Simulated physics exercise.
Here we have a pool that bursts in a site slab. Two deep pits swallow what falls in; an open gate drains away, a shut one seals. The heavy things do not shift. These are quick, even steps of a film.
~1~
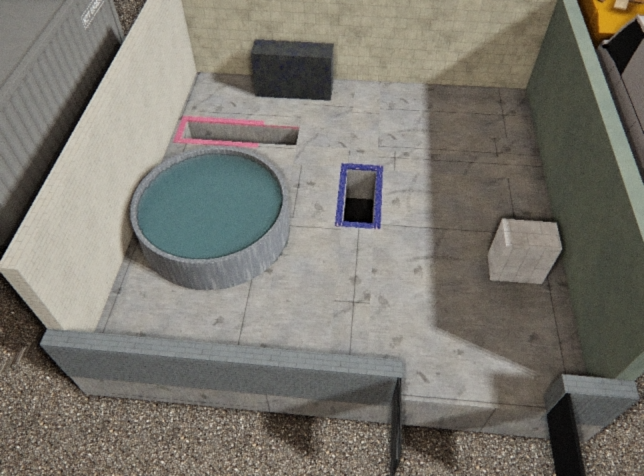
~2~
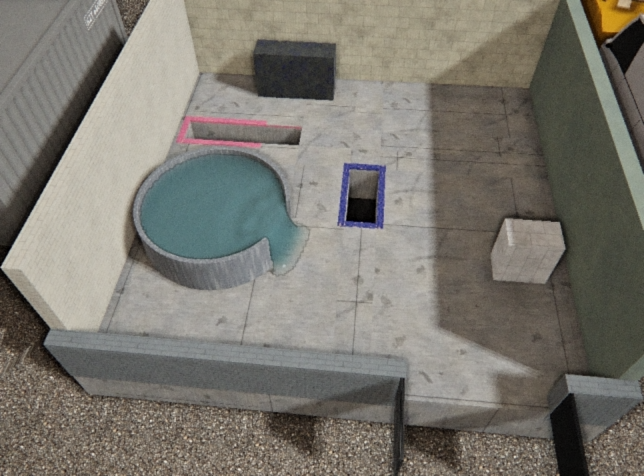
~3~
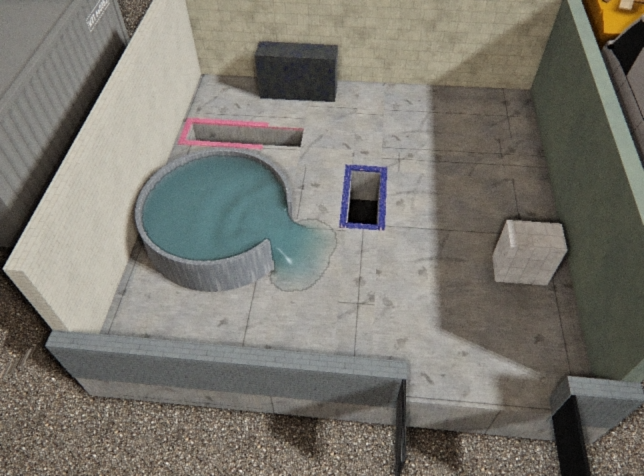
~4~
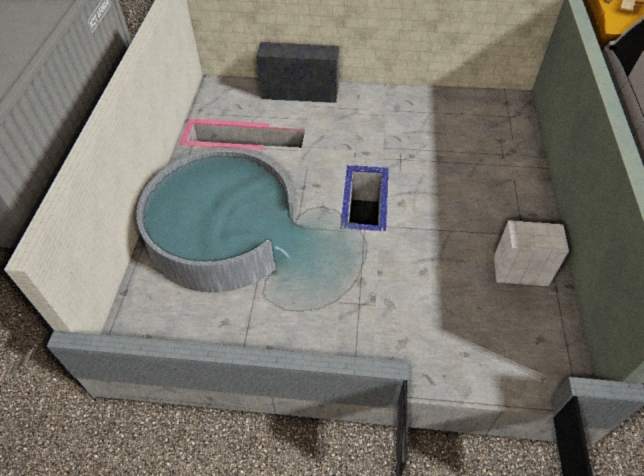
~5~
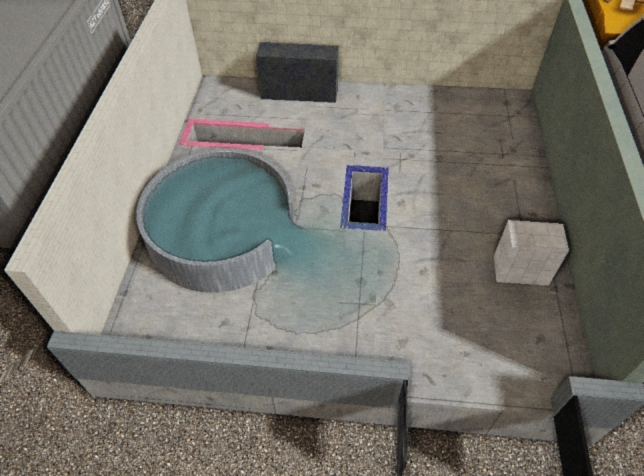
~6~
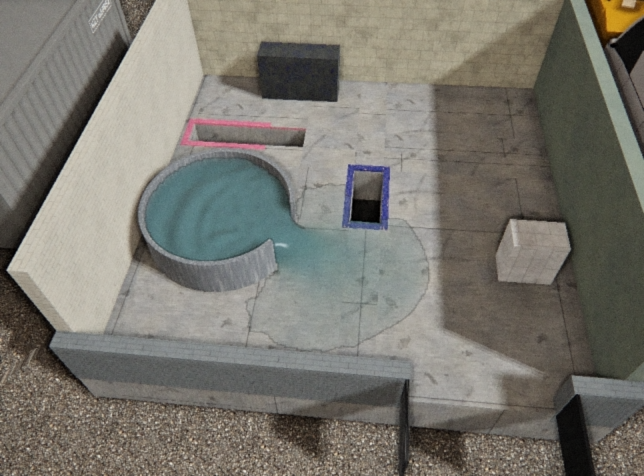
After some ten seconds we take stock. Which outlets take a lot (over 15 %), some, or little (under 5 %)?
One by one: The gate takes above 15 %; the pink pit takes not even 5 %; the blue pit takes from 5 to 15 %.
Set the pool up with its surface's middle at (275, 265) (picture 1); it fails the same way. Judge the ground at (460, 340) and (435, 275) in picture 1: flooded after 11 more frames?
One after the other: Wet, awash.
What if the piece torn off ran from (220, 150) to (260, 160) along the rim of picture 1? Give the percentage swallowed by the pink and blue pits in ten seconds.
Parts in a hundred: Pink 55, blue 2.
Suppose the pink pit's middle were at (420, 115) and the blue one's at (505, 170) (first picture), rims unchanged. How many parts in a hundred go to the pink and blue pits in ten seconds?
Roughly, in per cent: Pink 4, blue 15.
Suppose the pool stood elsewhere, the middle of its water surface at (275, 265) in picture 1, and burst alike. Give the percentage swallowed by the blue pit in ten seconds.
Per cent: Blue 2.
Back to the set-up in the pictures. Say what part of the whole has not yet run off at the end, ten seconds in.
Roughly 66 per cent.
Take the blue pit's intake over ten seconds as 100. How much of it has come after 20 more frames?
Close to 55 %.
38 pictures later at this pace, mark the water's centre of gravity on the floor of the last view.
Roughly at (345, 245).
A moment on, water covers 30 % of the floor; the gate 0 %, the pink pit 0 %, the blue pit 2 %.
Next, water covers 40 % of the floor; the gate 2 %, the pink pit 0 %, the blue pit 3 %.
Then, water covers 45 % of the floor; the gate 7 %, the pink pit 0 %, the blue pit 4 %.
Later, water covers 60 % of the floor; the gate 15 %, the pink pit 0 %, the blue pit 6 %.
In the end, water covers 75 % of the floor; the gate 25 %, the pink pit 1 %, the blue pit 8 %.
